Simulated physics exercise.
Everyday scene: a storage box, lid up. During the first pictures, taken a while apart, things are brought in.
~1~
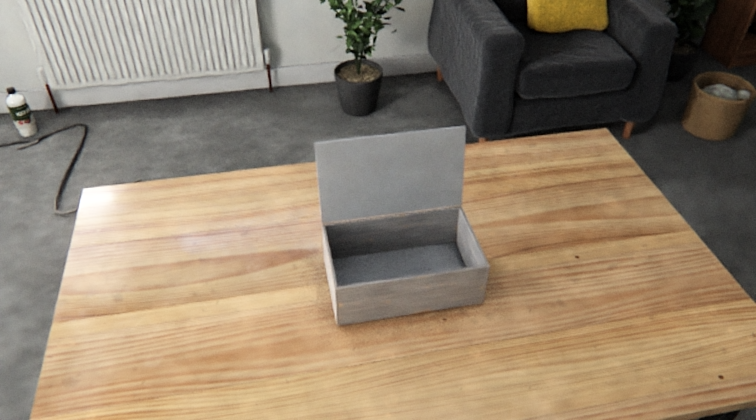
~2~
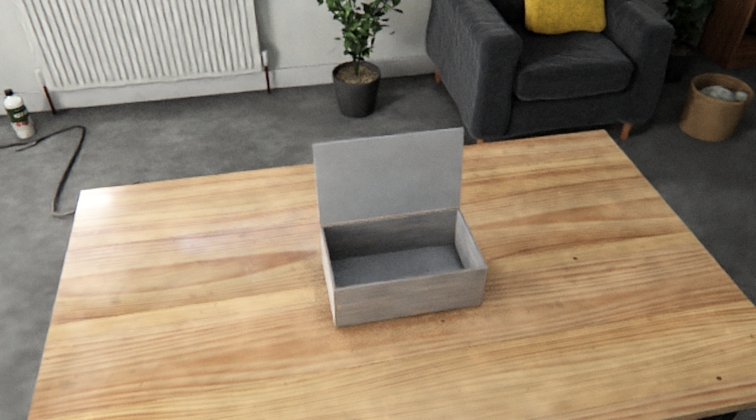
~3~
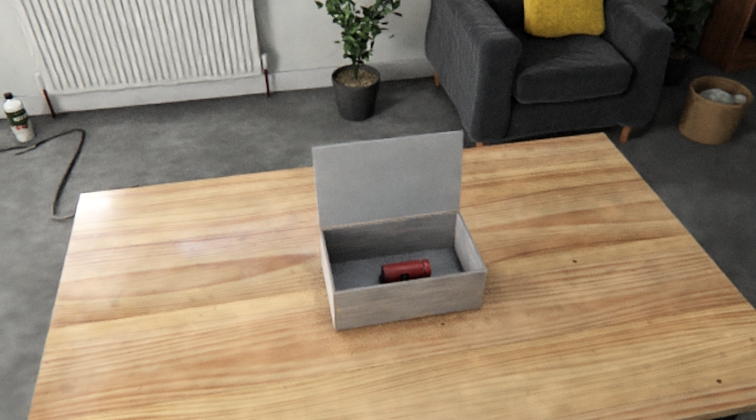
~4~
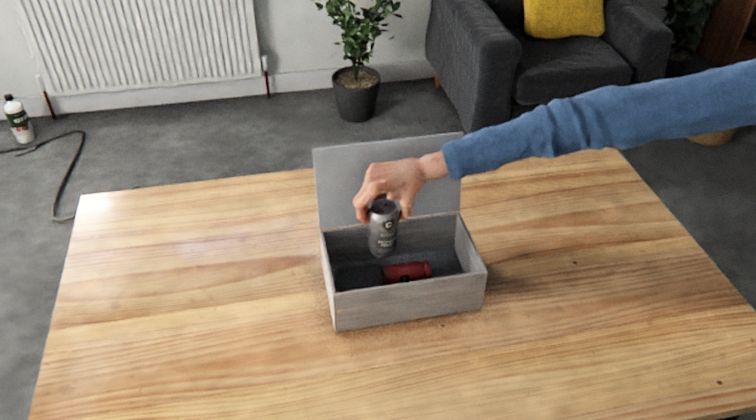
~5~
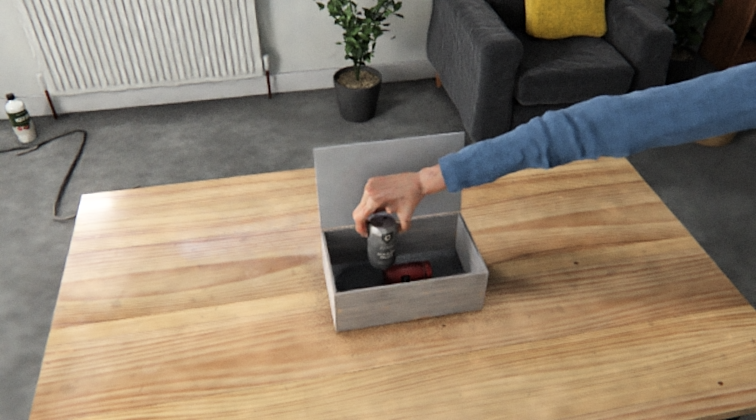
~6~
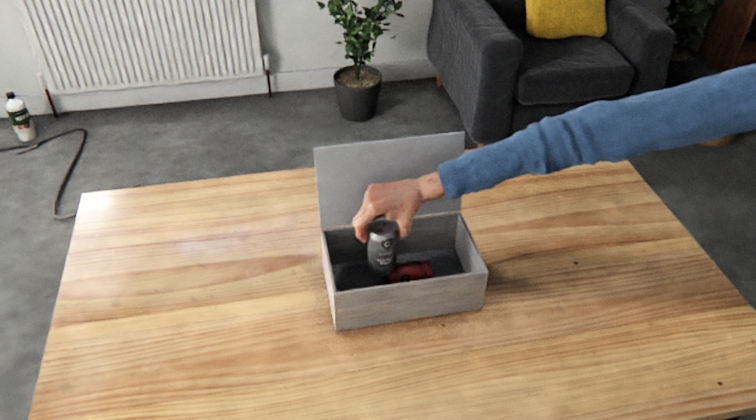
Open grey box on a wooden table, empty then holding a red cylinder, as a blue-sleeved hand lowers a grey can inside.
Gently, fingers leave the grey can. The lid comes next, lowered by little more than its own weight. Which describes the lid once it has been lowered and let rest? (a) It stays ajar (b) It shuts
It shuts.
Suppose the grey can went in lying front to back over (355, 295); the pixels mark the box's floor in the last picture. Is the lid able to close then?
Then the lid does shut, as it turns out.
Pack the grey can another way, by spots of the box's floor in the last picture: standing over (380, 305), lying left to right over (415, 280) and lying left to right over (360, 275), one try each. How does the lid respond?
In the first case it is held up; in the second case it closes; in the third case it shuts flat.
Then, 1.10 s past the last view, lid starting down; grey can on its side near (362, 265); red shaker displaced about its own width.
Then, 1.80 s past the last view, lid 33° above the rim; grey can on its side near (362, 264); red shaker displaced about its own width.
Finally, lid shut; down or leaning hard in the box, grey can; moved from the start, red shaker. Final places as the last picture's camera would see them, grey can near (362, 264).
